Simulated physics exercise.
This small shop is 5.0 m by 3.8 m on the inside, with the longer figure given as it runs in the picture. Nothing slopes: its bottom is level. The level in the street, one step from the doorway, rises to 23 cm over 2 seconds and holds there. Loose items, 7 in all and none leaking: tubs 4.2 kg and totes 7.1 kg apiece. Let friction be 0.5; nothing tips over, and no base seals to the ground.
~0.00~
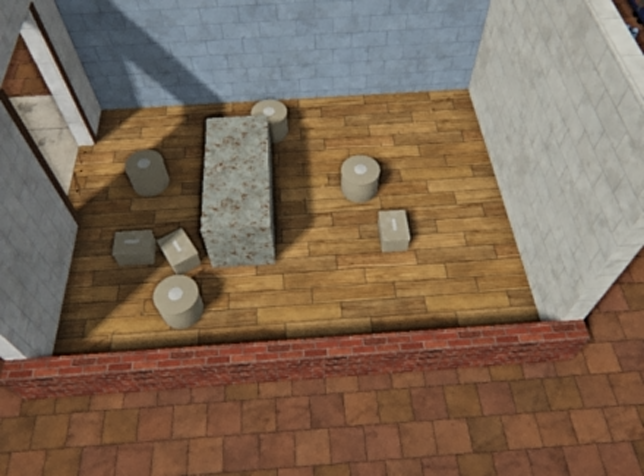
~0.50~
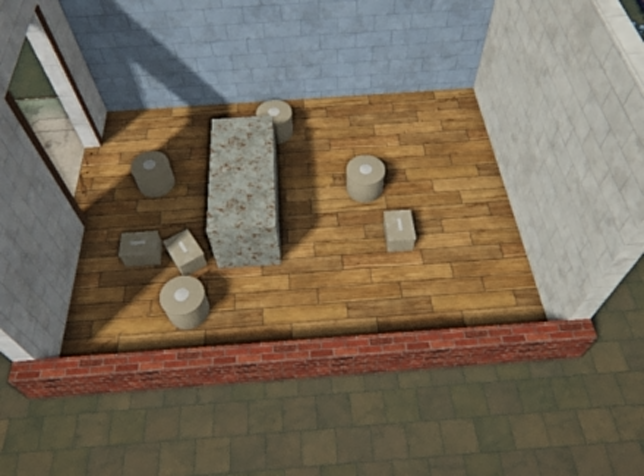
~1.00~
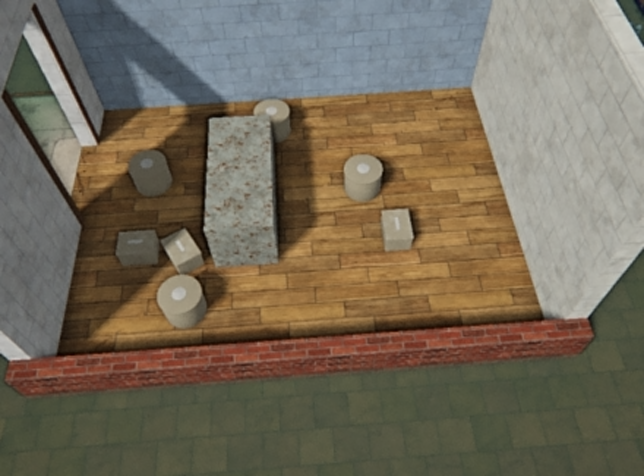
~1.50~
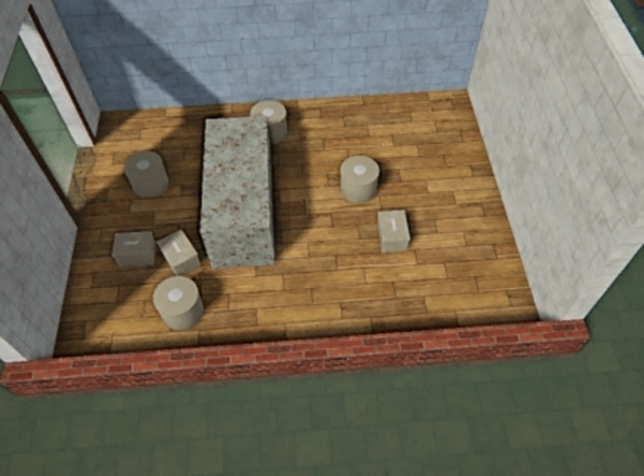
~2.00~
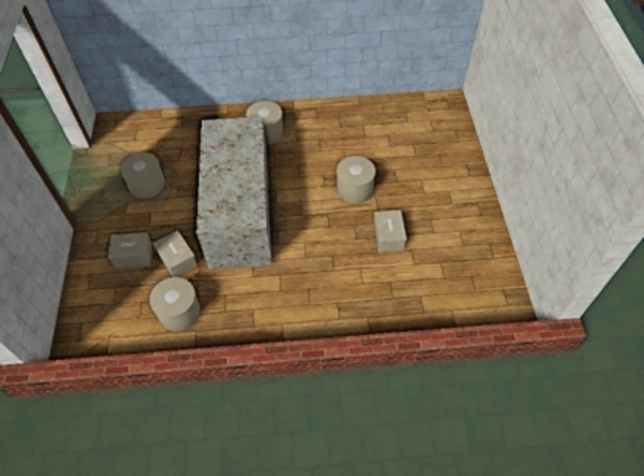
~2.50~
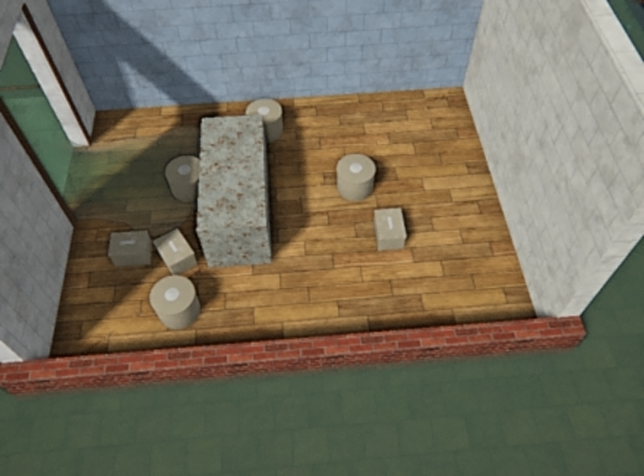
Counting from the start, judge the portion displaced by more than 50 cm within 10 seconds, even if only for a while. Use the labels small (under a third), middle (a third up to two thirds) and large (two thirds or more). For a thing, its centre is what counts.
Middle.
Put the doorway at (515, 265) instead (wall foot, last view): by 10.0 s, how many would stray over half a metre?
In that case the number is 6.
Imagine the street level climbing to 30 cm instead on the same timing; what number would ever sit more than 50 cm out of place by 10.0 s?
Count under that change: 7.
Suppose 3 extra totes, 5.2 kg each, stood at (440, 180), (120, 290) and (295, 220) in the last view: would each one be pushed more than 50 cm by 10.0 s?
Result, in listed order: Exceeded / exceeded / not exceeded.
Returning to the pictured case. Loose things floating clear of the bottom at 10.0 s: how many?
It comes to 7 of them.
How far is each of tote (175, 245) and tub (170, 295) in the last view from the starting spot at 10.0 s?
They've ended up 60 cm and 140 cm away, in that order.
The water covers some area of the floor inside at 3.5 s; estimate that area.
Near 5.5 m2 in all.
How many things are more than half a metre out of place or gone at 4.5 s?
4.
After 3.5 s 1 of 7 are over 50 cm from their spots; 1 afloat.
After 4.5 s 4 of 7 are over 50 cm from their spots; 1 afloat.
After 7.0 s 4 of 7 are over 50 cm from their spots; 4 afloat.
After 10.0 s 4 of 7 are over 50 cm from their spots, and 4 have been at some point; 7 afloat.
